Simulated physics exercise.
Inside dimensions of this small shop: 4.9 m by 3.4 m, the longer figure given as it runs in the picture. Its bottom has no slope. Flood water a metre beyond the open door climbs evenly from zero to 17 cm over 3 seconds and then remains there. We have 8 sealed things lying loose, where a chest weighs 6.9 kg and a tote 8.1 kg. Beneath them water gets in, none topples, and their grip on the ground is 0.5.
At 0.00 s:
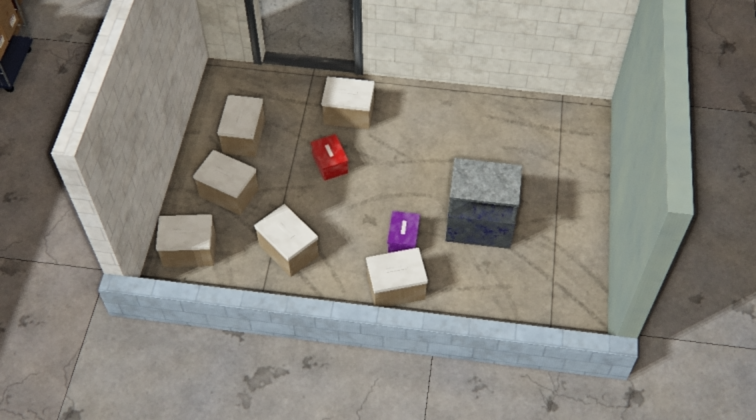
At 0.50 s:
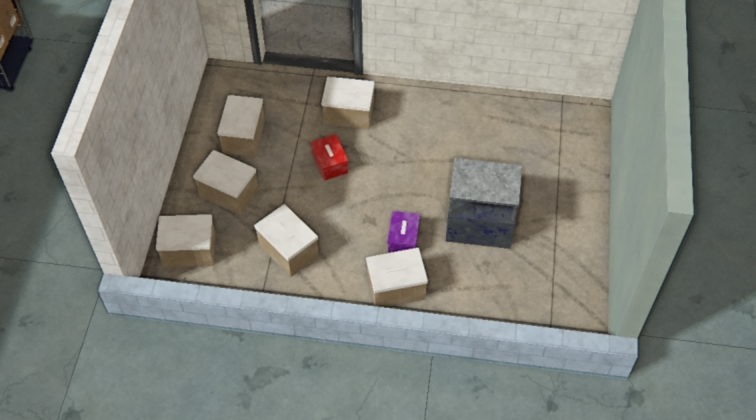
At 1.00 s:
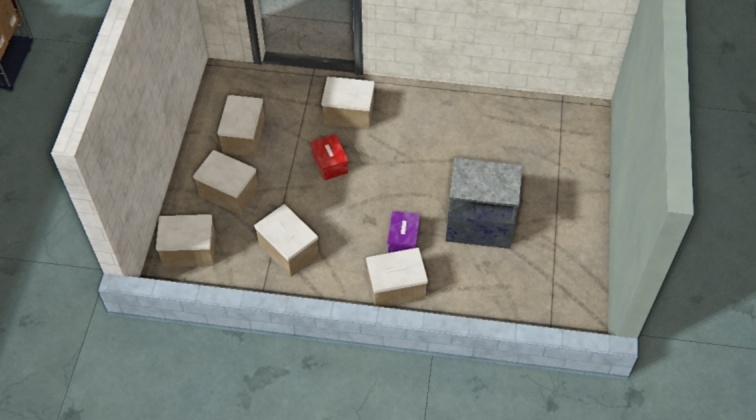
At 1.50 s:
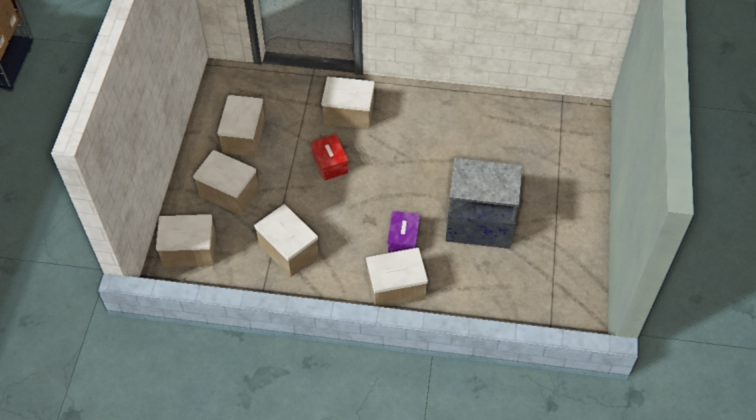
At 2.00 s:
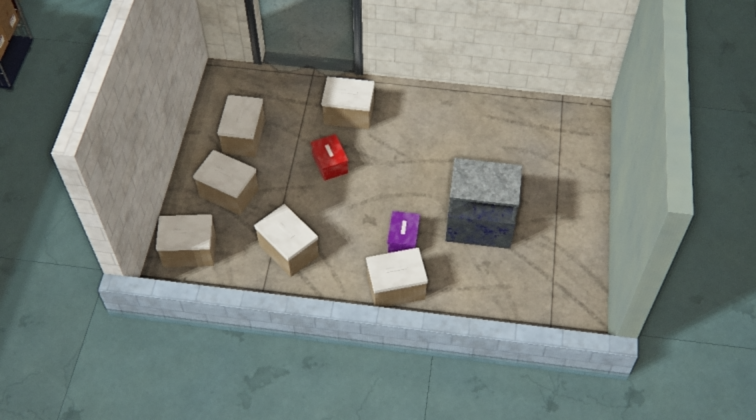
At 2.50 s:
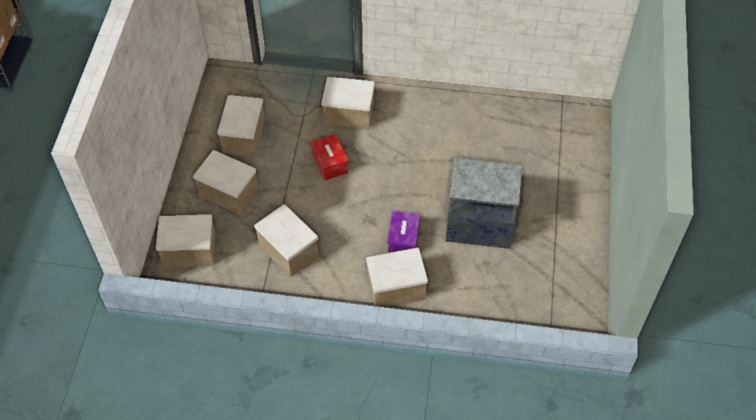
A small walled shop with pale block walls, a low front curb and a doorway at the back is seen from high above. A dark grey block stands right of centre, six cream-topped boxes sit mostly to the left, a red tote lies near the middle and a purple one below it. The floor outside turns from brown to blue-green and a wet patch appears inside the doorway, while everything else and the camera stay still.
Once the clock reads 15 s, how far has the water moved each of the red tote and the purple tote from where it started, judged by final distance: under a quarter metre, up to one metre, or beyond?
Red tote: Beyond one metre; purple tote: Beyond one metre.
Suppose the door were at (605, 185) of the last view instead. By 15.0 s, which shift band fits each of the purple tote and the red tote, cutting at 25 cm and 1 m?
Purple tote: Drifts slightly; red tote: Goes a long way.
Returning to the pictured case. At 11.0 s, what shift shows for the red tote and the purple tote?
Close to 100 and 10 centimetres by then.
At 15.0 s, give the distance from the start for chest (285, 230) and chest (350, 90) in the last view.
First 350 cm, then 60 cm.
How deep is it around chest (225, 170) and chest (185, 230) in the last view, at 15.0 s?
First about 8 cm, second about 12 cm.
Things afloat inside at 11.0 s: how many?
It comes to 7.
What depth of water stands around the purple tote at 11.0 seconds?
Depth: About 8 cm.
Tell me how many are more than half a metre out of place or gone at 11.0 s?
By my tally, 6.
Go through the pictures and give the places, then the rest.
The red tote at (329, 151) rests on the ground; the purple tote at (404, 228), on the bottom; 0.0 m2 under water; 0 of 8 have shifted, in the first picture.
The red tote at (329, 151) rests on the ground; the purple tote at (404, 228), on the bottom; water covers 0.0 m2; 0 of 8 have shifted, in the second picture.
The red tote at (329, 151), on the bottom; the purple tote at (404, 228) rests on the ground; 0.0 m2 under water; 0 of 8 have shifted, in the third picture.
The red tote at (329, 151), on the bottom; the purple tote at (404, 228), on the bottom; water covers 0.0 m2; 0 of 8 have shifted, in the fourth picture.
The red tote at (329, 151), on the bottom; the purple tote at (404, 228) rests on the ground; water covers 0.0 m2; 0 of 8 have shifted, in the fifth picture.
The red tote at (329, 151), on the bottom; the purple tote at (404, 228) rests on the ground; water covers 0.6 m2; 0 of 8 have shifted, in the sixth picture.
After 3.5 s the red tote is near (329, 151), 0.0 m from its start, aground; the purple tote is near (404, 228), 0.0 m from its start, aground; 0 afloat.
After 6.8 s the red tote is near (334, 182), 0.4 m from its start, aground; the purple tote is near (404, 228), 0.0 m from its start, aground; 5 afloat.
After 11.0 s the red tote is near (362, 211), 0.9 m from its start, afloat; the purple tote is near (408, 234), 0.1 m from its start, afloat; 7 afloat.
After 15.0 s the red tote is near (530, 254), 2.5 m from its start, afloat; the purple tote is near (573, 267), 1.8 m from its start, afloat; 8 afloat.
